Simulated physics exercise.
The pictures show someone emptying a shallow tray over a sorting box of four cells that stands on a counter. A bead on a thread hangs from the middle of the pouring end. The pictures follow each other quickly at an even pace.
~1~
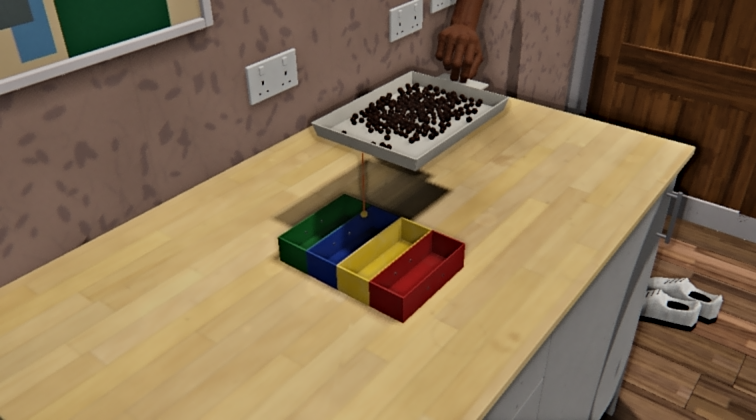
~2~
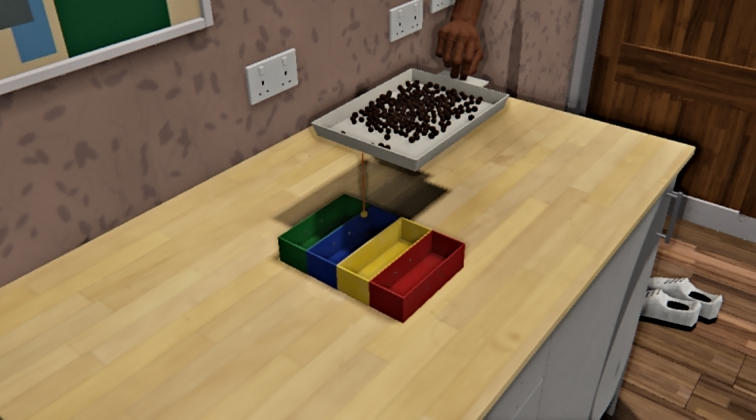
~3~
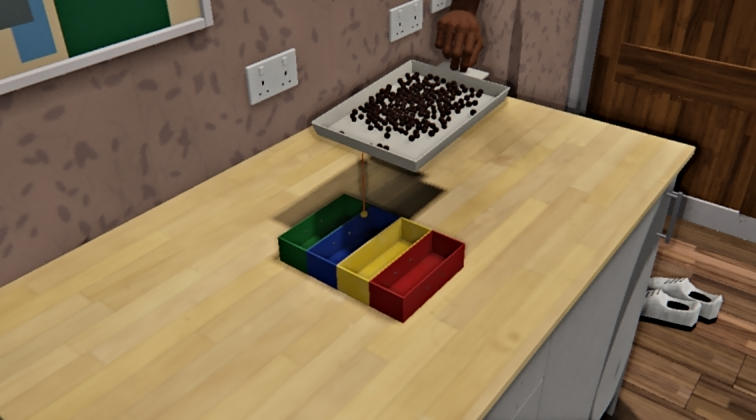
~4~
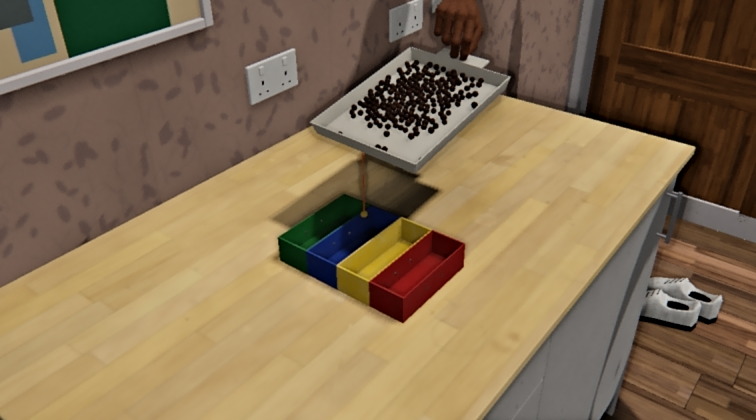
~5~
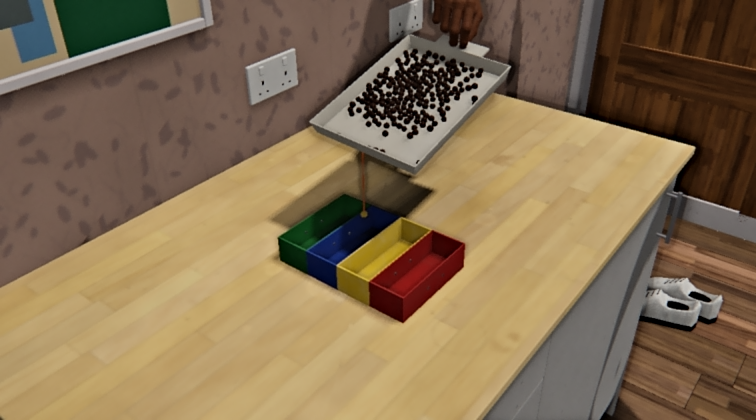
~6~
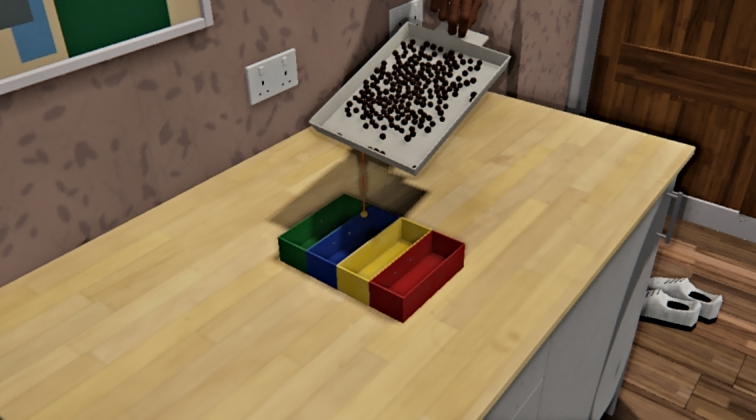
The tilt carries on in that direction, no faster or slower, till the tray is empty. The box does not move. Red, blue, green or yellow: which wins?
It favours the yellow compartment.
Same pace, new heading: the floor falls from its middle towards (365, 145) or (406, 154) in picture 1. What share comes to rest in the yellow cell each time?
About 10 and 40 per cent.
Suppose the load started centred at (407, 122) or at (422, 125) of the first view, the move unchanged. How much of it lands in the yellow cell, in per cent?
The first gives 40 %, the second 40 %.
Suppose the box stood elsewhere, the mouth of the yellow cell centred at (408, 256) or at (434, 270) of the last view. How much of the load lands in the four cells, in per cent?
First some 90, then 90 per cent.
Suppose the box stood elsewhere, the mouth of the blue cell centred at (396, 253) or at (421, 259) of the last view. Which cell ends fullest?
The first try: That blue cell. The second: The cell in green.
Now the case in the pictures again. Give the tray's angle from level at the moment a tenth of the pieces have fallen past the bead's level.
At some 65 degrees.
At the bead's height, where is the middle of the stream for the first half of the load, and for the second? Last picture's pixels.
Around (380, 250) and then (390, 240).
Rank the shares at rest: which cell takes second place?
Next in line is the red one.
Soon, tray tipped steeply; about two thirds on the tray; a small part in the yellow cell; a stray few in the red cell; a stray few in the blue cell; about a quarter falling or outside the box.
A while on, tray tipped past a quarter turn; a small part on the tray; about a third in the yellow cell; about a quarter in the red cell; a small part in the blue cell; a stray few in the green cell; about a quarter falling or outside the box.
Towards the end, tray tipped past a quarter turn; about half in the yellow cell; about a quarter in the red cell; about a quarter in the blue cell; a stray few in the green cell; a small part falling or outside the box.
Finally, tray tipped past a quarter turn; about half in the yellow cell; about a quarter in the red cell; about a quarter in the blue cell; a stray few in the green cell; a small part outside the box.
